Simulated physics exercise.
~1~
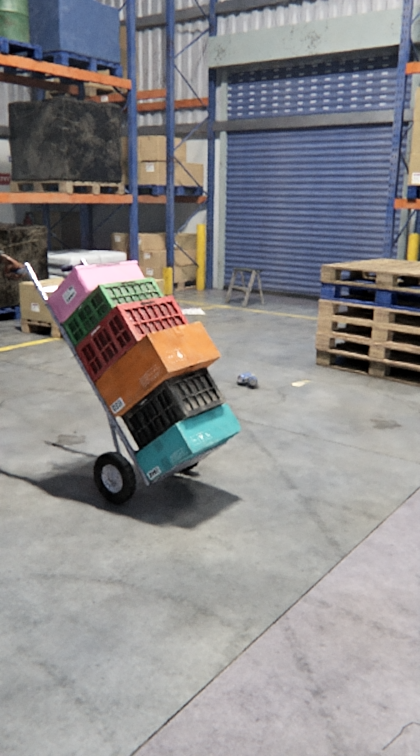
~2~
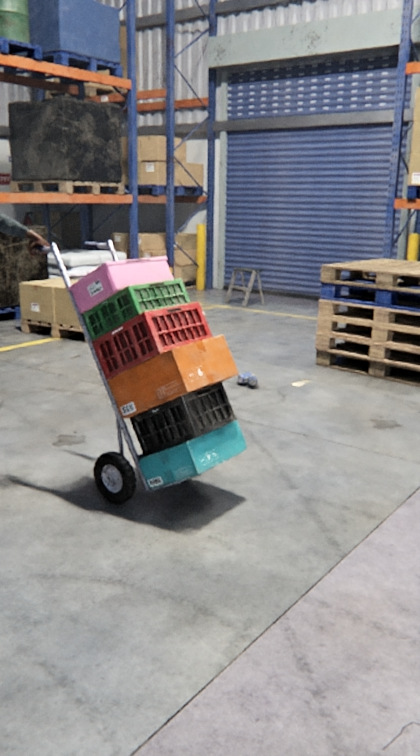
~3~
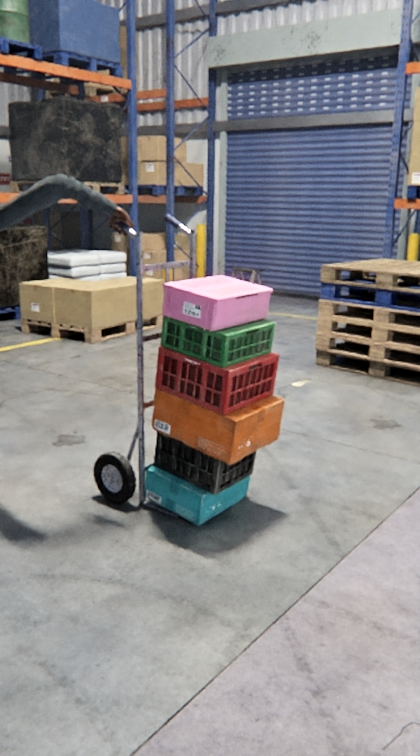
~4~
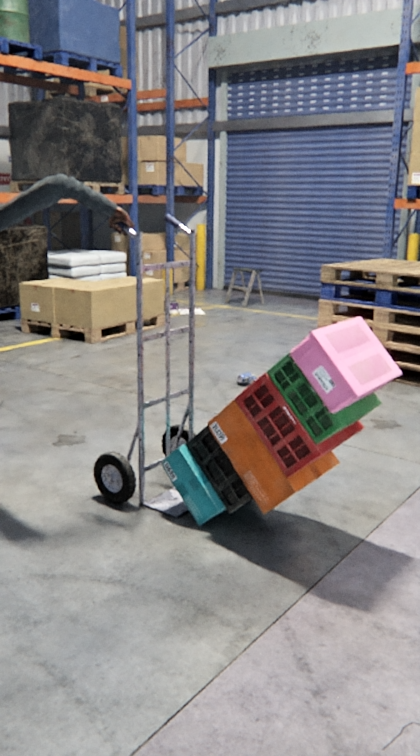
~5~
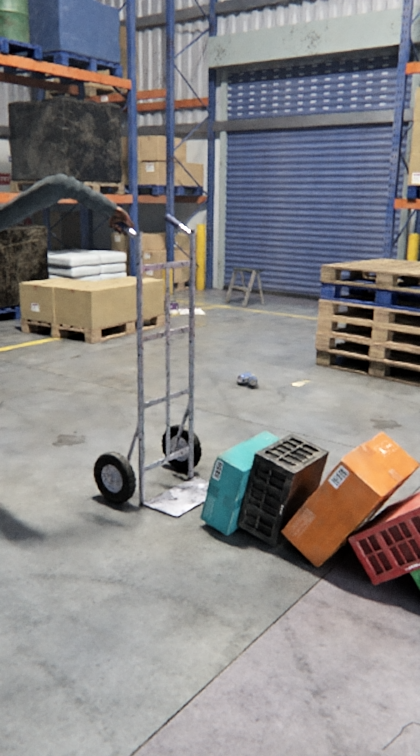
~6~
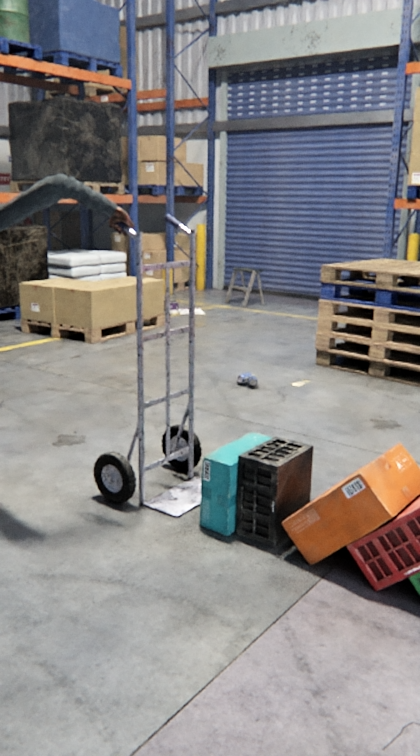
In a warehouse, an arm swings a tilted hand truck stacked with colourful boxes and crates upright, and the stack topples off to the right, leaving the turquoise box and black crate on their sides near the empty truck, with others tumbled beyond.
